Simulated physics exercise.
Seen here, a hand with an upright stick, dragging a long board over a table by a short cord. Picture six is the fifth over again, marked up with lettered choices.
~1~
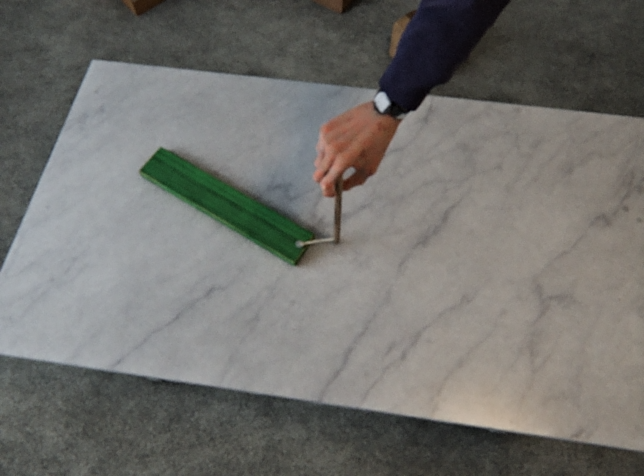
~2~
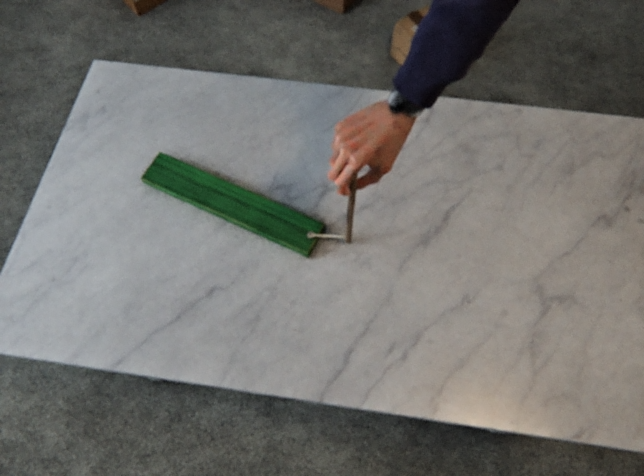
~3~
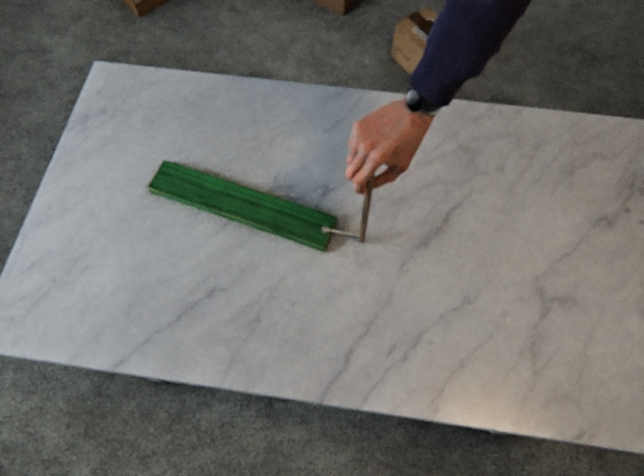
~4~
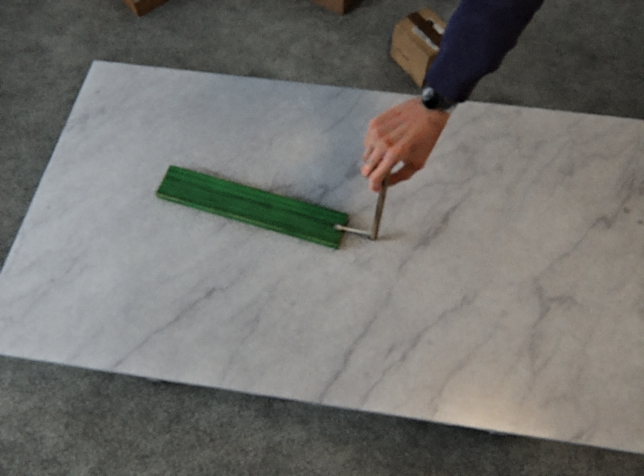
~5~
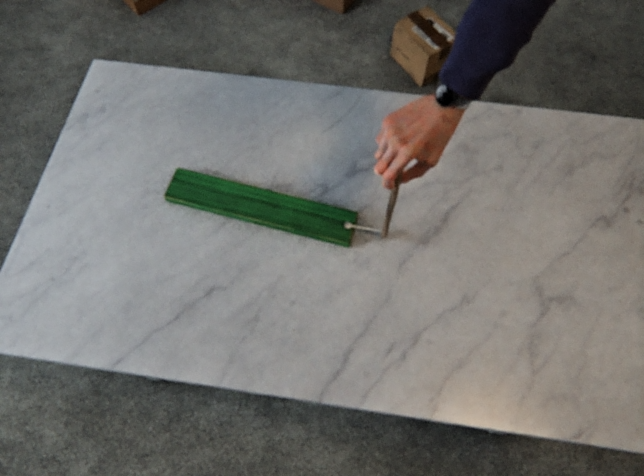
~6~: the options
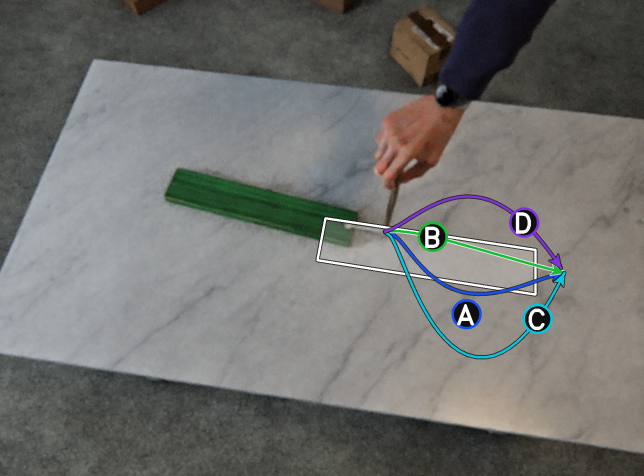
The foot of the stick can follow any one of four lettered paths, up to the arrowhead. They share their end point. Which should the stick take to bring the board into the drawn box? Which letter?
The stick should follow A.
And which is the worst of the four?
D.
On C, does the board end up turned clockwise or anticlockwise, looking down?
Anticlockwise.
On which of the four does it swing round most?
Path C.
On the marked copy, A from (385, 232) via (461, 292) to (564, 273); B from (385, 232) via (473, 248) to (564, 273); C from (385, 232) via (468, 355) to (564, 273); D from (385, 232) via (482, 198) to (561, 268); the outline at (427, 255).
Following A. Soon after the start, foot of the stick (435, 280), middle of the board (313, 226).
Later, foot of the stick (505, 291), middle of the board (373, 249).
In the end, foot of the stick (563, 274), middle of the board (427, 255); it lies in the outline.
As for the rest, B leaves its middle at (429, 241); C leaves its middle at (428, 278); D leaves its middle at (434, 223).
